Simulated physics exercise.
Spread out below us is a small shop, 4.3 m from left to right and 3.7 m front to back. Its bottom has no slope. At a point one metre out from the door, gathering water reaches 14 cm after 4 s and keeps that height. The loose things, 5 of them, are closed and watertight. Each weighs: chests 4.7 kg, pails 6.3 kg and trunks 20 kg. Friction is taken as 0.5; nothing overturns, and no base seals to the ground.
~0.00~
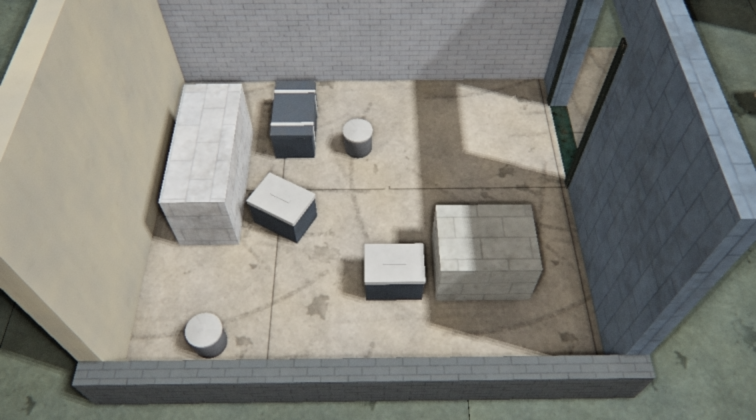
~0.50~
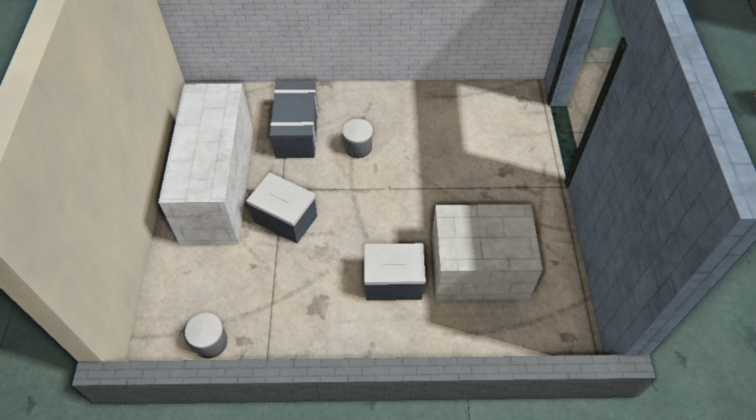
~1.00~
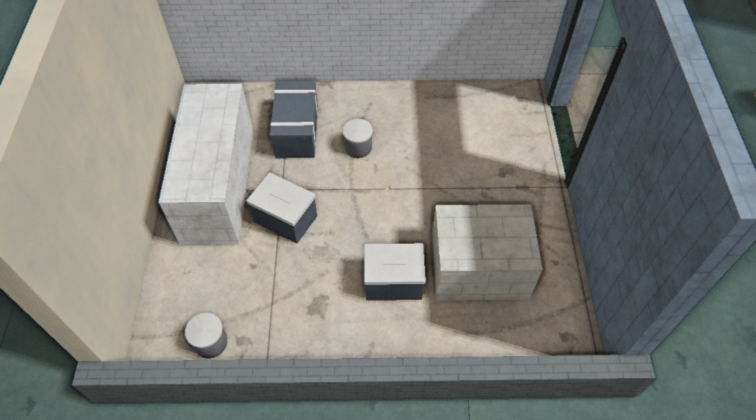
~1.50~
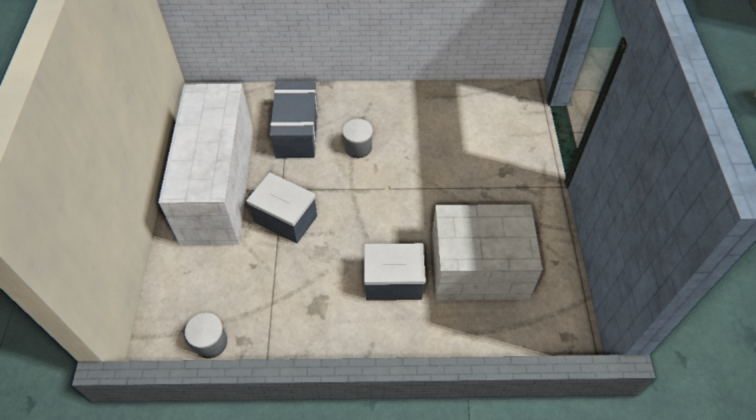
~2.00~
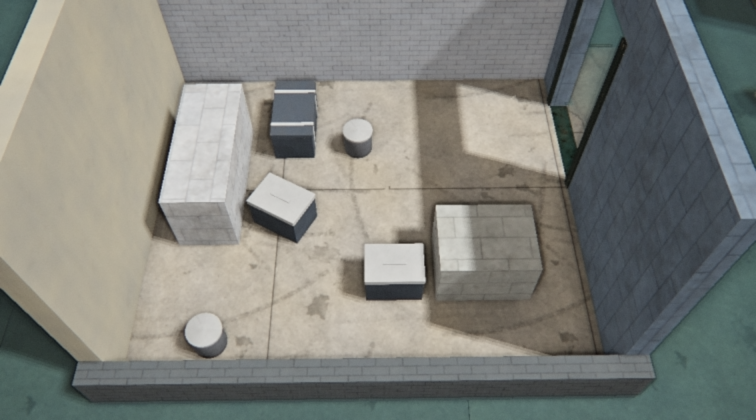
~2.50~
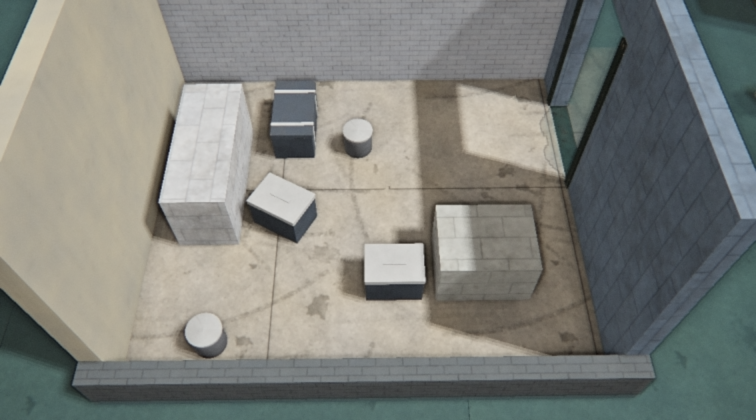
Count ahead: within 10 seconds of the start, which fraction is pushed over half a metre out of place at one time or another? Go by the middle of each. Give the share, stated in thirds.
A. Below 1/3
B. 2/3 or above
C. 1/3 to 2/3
(A) Below 1/3.
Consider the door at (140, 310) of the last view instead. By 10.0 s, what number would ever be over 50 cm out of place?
1.
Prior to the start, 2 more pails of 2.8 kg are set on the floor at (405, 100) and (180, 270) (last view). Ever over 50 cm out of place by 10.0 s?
The first: Exceeds it. The second: Falls below it.
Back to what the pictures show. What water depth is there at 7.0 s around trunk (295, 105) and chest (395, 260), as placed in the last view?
Depth approx. 3 cm / 1 cm.
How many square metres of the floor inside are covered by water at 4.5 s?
Flooded: Near 4.0 m2.
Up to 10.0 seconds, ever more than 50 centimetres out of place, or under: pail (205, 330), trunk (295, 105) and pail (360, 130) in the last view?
Within, within, within.
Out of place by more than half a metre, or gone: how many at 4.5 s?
0 in all.
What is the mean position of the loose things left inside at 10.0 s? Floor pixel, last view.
Near (288, 234).
After 3.5 s 0 of 5 are over 50 cm from their spots; 0 afloat.
After 4.5 s 0 of 5 are over 50 cm from their spots; 0 afloat.
After 7.0 s 0 of 5 are over 50 cm from their spots; 1 afloat.
After 10.0 s 1 of 5 are over 50 cm from their spots, and 1 have been at some point; 2 afloat.
